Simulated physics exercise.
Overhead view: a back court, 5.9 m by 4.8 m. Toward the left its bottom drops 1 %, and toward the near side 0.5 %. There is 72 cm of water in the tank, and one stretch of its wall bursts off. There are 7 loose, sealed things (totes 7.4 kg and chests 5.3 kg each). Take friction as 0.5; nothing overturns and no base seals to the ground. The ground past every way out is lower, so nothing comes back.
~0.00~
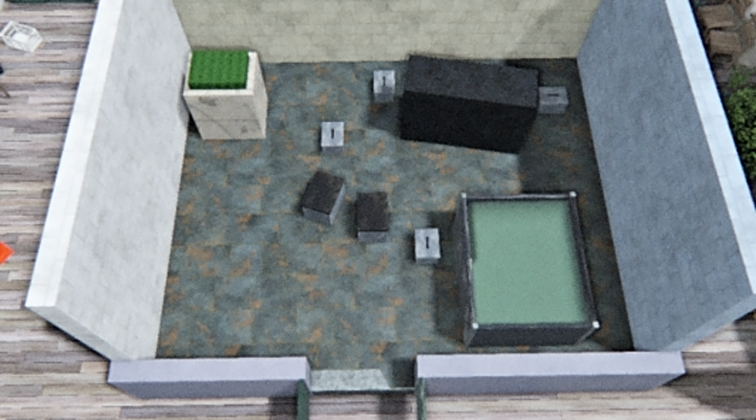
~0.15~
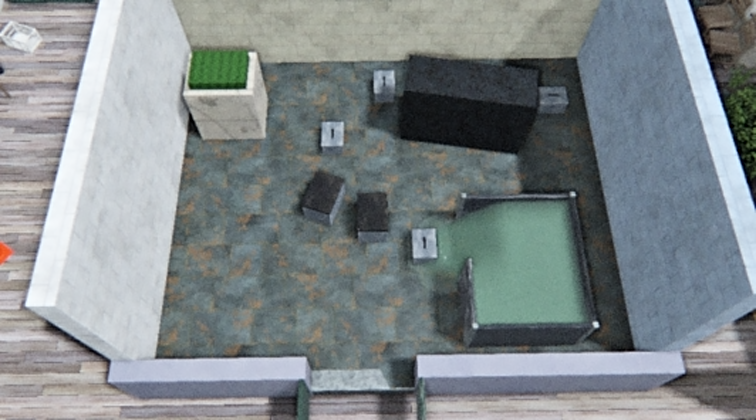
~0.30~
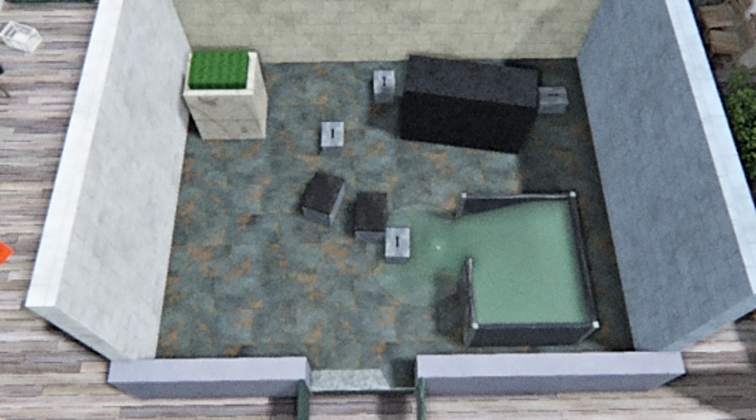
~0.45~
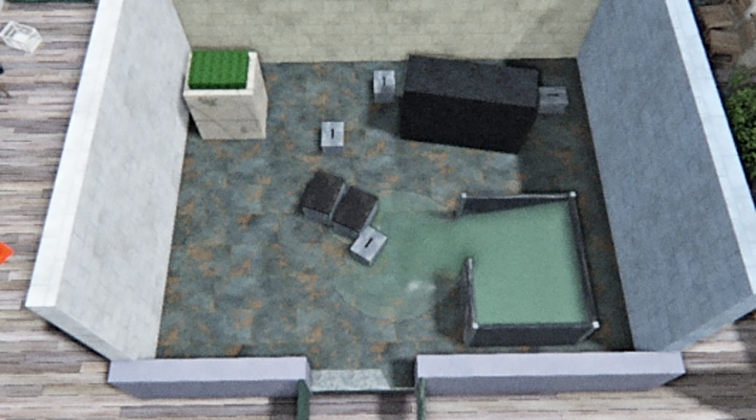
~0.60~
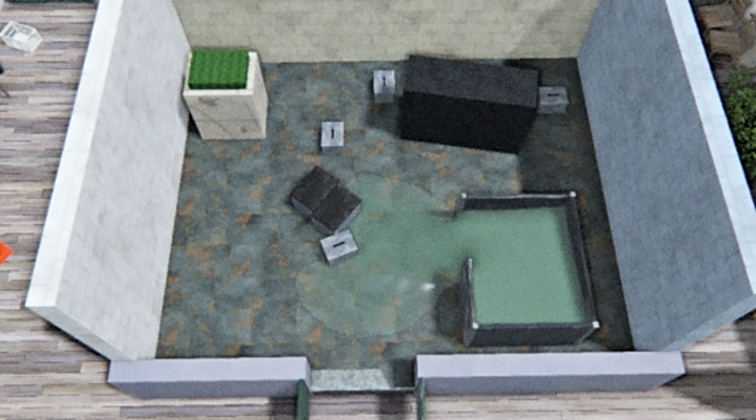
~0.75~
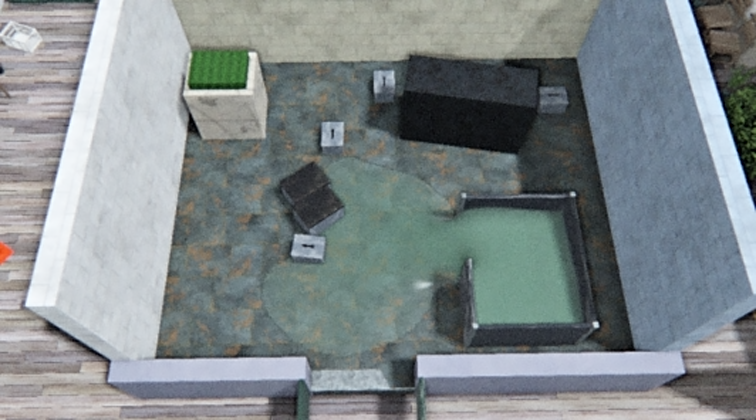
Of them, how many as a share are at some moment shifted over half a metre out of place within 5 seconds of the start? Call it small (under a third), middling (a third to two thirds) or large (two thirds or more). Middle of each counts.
Middling, a third to two thirds.
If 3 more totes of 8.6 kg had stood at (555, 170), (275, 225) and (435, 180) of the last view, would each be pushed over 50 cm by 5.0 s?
Answers in order are does not cross, crosses the line and does not cross.
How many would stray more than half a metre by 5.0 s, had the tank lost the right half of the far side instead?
So the tally would be 6.
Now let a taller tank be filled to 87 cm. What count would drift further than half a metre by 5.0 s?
Under that setup the answer is 4.
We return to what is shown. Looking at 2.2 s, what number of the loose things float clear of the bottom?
Of them, 4.
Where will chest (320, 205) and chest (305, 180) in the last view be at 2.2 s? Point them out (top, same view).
Somewhere about (192, 159) and (195, 131).
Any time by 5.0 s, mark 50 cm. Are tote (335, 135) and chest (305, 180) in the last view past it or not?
First one exceeds it, second one exceeds it.
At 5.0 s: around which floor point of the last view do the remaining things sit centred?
The average lands around (332, 138).
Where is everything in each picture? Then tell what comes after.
The first frame shows a tote at (427, 243) rests on the ground; a chest at (373, 211), on the bottom; water covers 2.1 m2; 0 of 7 have shifted.
The second frame shows a tote at (425, 243) rests on the ground, 4 cm from its start; a chest at (373, 211), on the bottom; water covers 2.6 m2; 0 of 7 have shifted.
The third frame shows a tote at (398, 242), on the bottom, 39 cm from its start; a chest at (372, 211) rests on the ground; 3.3 m2 under water; 1 of 7 have shifted.
The fourth frame shows a tote at (369, 243) rests on the ground, 76 cm from its start; a chest at (355, 208) rests on the ground, 23 cm from its start; 4.2 m2 under water; 2 of 7 have shifted.
The fifth frame shows a tote at (339, 245), on the bottom, 114 cm from its start; a chest at (336, 207) rests on the ground, 49 cm from its start; 5.5 m2 under water; 3 of 7 have shifted.
The sixth frame shows a tote at (309, 246), on the bottom, 153 cm from its start; a chest at (318, 205), on the bottom, 72 cm from its start; water covers 6.9 m2; 3 of 7 have shifted.
After 1.1 s 3 of 7 are over 50 cm from their spots; 1 afloat.
After 2.2 s 4 of 7 are over 50 cm from their spots; 4 afloat.
After 3.5 s 4 of 7 are over 50 cm from their spots; 4 afloat.
After 5.0 s 4 of 7 are over 50 cm from their spots, and 4 have been at some point; 4 afloat.
